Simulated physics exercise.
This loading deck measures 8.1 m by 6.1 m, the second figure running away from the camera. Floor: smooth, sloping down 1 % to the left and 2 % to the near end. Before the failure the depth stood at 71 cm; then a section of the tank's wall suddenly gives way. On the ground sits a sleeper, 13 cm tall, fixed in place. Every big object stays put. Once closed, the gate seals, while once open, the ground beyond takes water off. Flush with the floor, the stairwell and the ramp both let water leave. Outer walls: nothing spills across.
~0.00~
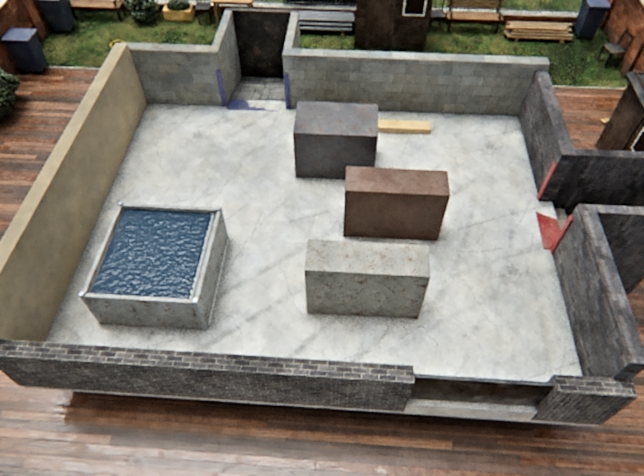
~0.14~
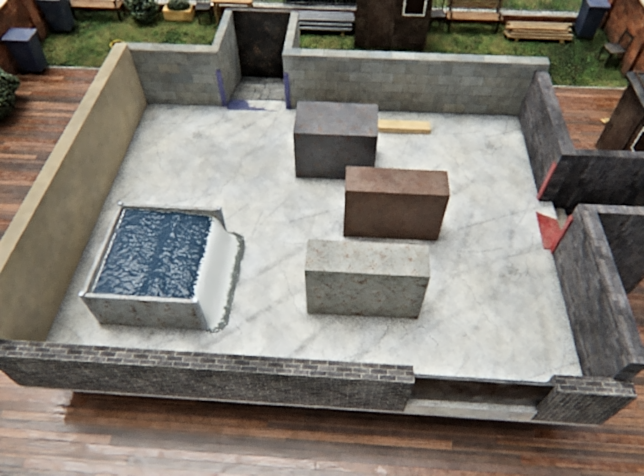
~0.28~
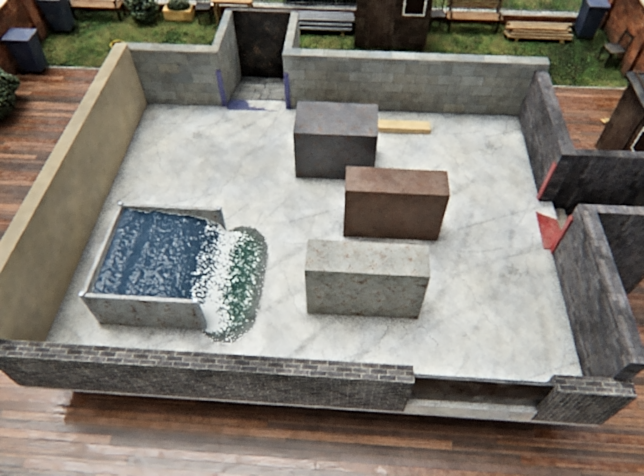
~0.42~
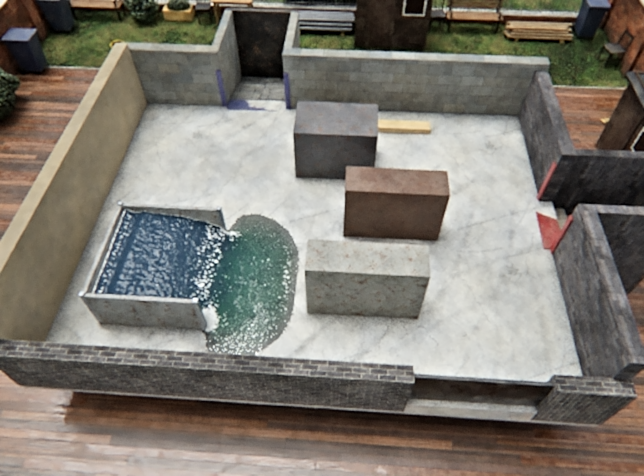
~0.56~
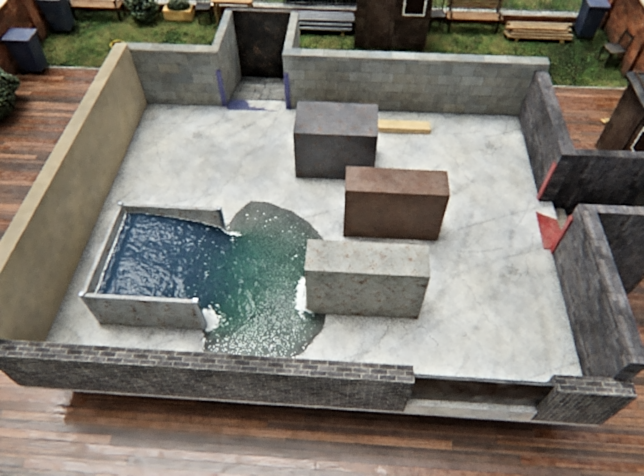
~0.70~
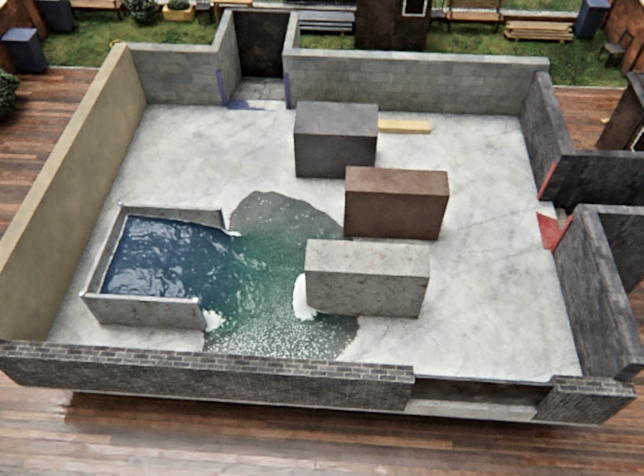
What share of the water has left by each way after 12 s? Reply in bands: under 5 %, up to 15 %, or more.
I would say gate opening: Less than 5 %; stair shaft (marked red): From 5 to 15 %; ramp down (marked blue): Under 5 %.
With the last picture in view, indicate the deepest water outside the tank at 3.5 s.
Around (541, 396).
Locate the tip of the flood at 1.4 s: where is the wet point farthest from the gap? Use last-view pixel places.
I'd mark it close to (507, 277).
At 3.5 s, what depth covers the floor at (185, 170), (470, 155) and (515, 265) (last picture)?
Depth readings in turn - 0, 1, 6 cm.
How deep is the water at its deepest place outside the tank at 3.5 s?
It tops out at some 27 cm.
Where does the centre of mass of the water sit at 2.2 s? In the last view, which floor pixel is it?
Pixel position near (311, 289).
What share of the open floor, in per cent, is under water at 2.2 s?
Close to 40 in a hundred.
After 1.4 s water covers 30 % of the floor and is deepest (40 cm) near (298, 294); gone so far, the gate opening 0 %, the stair shaft (marked red) 0 %, the ramp down (marked blue) 0 %.
After 2.2 s water covers 40 % of the floor and is deepest (28 cm) near (300, 381); gone so far, the gate opening 0 %, the stair shaft (marked red) 0 %, the ramp down (marked blue) 0 %.
After 3.5 s water covers 55 % of the floor and is deepest (27 cm) near (541, 396); gone so far, the gate opening 0 %, the stair shaft (marked red) 2 %, the ramp down (marked blue) 0 %.
After 7.0 s water covers 70 % of the floor and is deepest (14 cm) near (300, 381); gone so far, the gate opening 0 %, the stair shaft (marked red) 6 %, the ramp down (marked blue) 0 %.
After 12.0 s water covers 75 % of the floor and is deepest (16 cm) near (36, 365); gone so far, the gate opening 0 %, the stair shaft (marked red) 9 %, the ramp down (marked blue) 0 %.
